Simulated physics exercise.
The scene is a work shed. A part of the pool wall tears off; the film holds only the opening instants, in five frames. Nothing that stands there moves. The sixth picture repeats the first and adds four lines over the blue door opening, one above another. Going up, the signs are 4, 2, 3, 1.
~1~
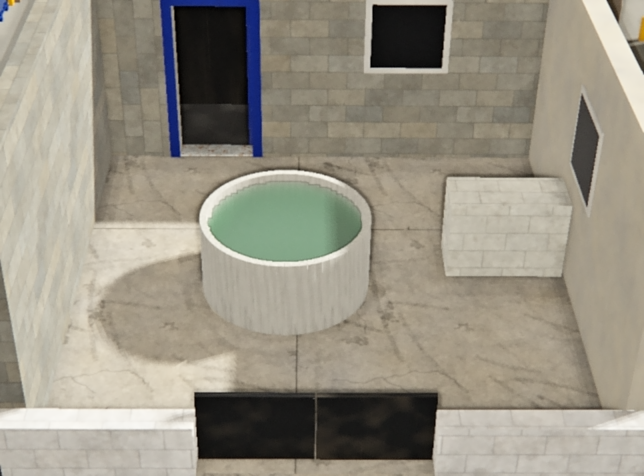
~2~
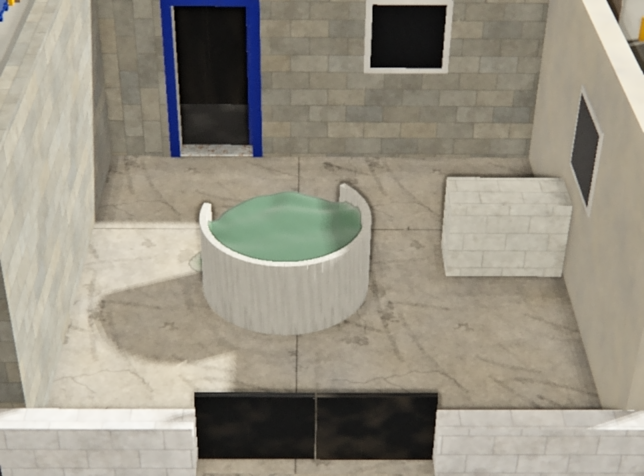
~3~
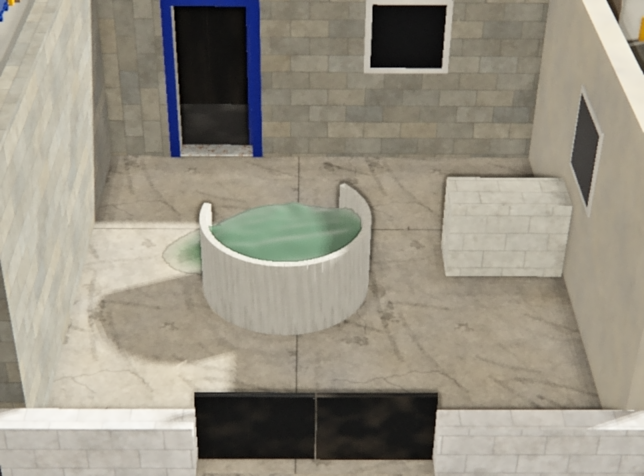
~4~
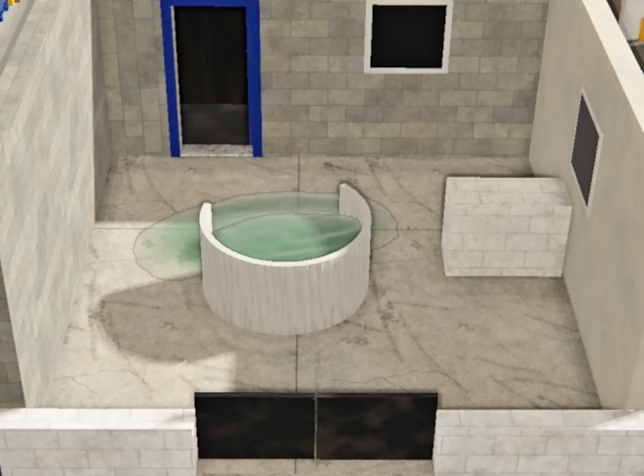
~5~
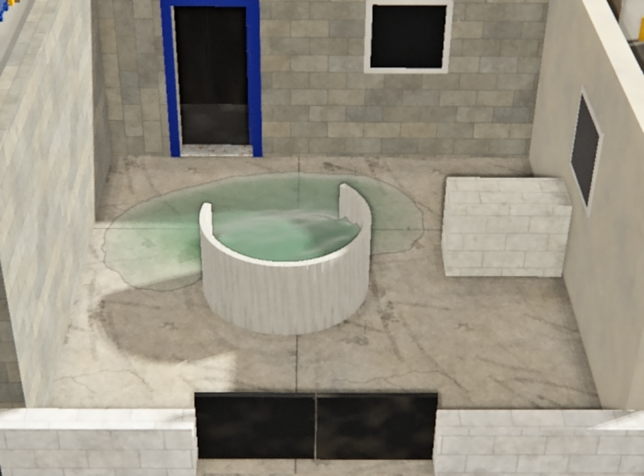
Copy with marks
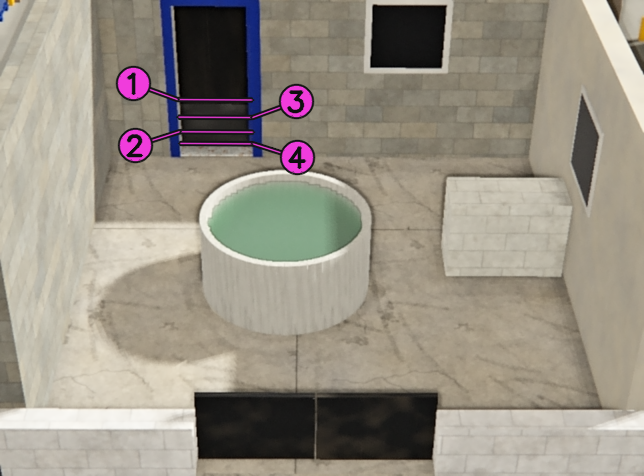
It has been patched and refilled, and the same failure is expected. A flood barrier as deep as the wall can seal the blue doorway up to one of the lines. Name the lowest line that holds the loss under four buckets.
The limit is 2.
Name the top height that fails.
Here it is height 4.
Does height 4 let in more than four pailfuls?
Yes.
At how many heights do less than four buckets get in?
Three of them.
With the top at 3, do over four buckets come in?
No.
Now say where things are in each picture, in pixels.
In the first frame, water in the pool at rest, its middle at (286, 222); foot of the blue doorway at (217, 156); shut gate at (316, 405).
In the second frame, water covers 2 % of the ground, its front hidden from here.
In the third frame, front seen at (176, 248), 6 % of the ground wet.
In the fourth frame, front seen at (384, 214), 12 % of the ground wet.
In the fifth frame, front seen at (414, 211), 21 % of the ground wet.
On the marked copy, 1 at (214, 99); 2 at (216, 131); 3 at (215, 117); 4 at (216, 143); from the bottom up 4, 2, 3, 1.
With 1, nothing gets over.
With 2, a bucket or two gets in.
With 3, nothing gets over.
With 4, about 11 bucketfuls get in.
